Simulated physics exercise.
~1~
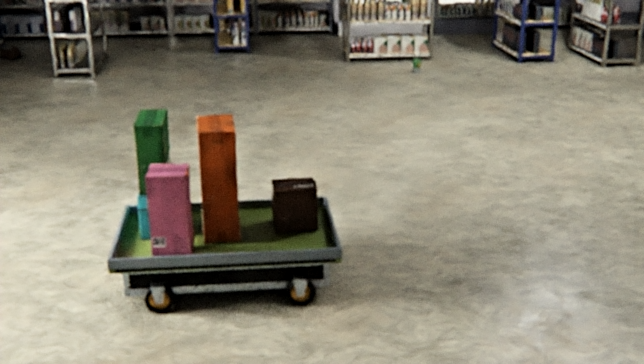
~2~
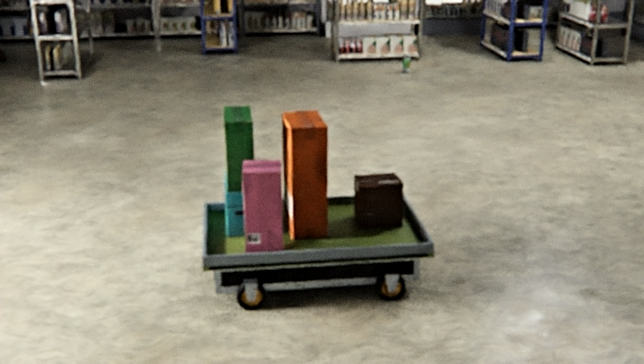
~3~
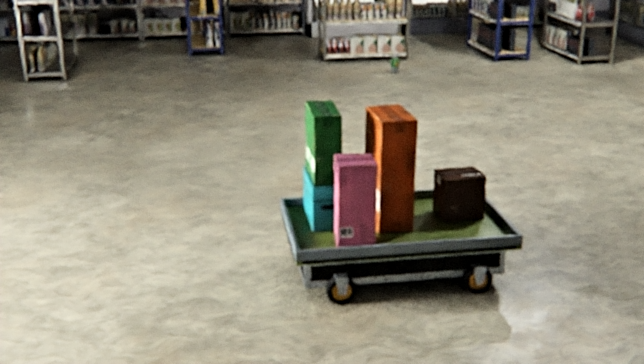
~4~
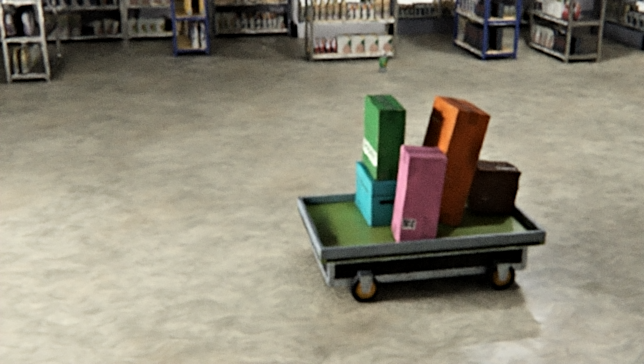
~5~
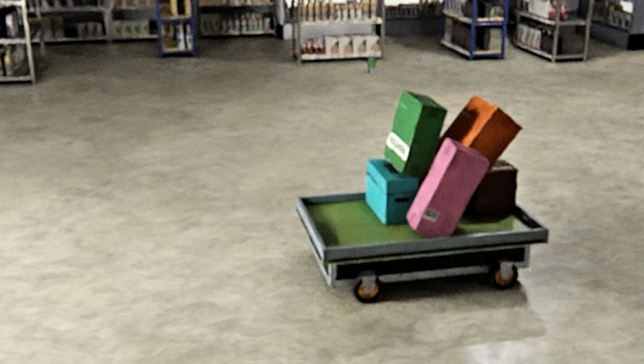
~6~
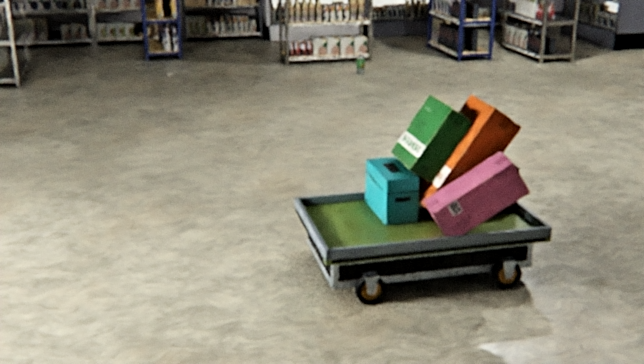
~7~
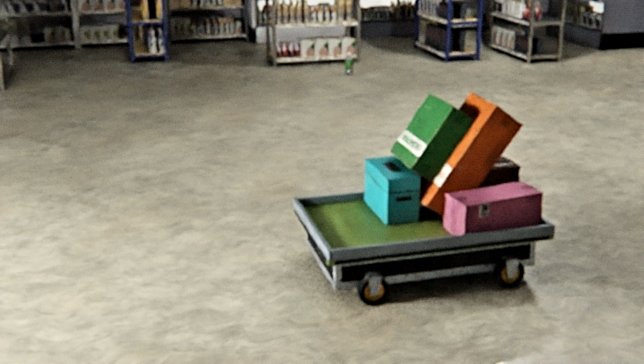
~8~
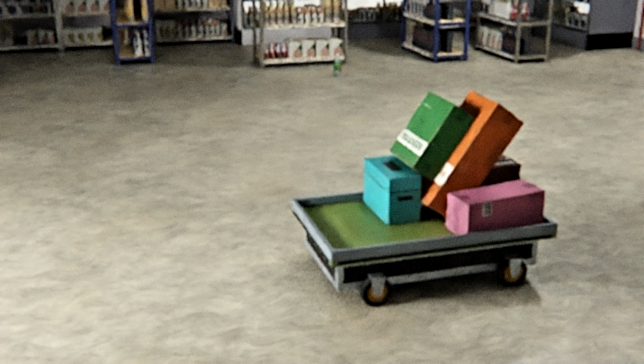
The clip opens on a low wheeled cart rolling to the right across a bare floor, with stocked shelves behind it, carrying a pink box, a green box above a turquoise one, a tall orange box and a dark brown box. The cart comes to a stop, and the orange box begins to tip right. The green and pink boxes lean over after it, while the turquoise box stays upright. The pink box then falls onto its side along the deck. At the end the cart stands still, with the green box slanted against the leaning orange one.
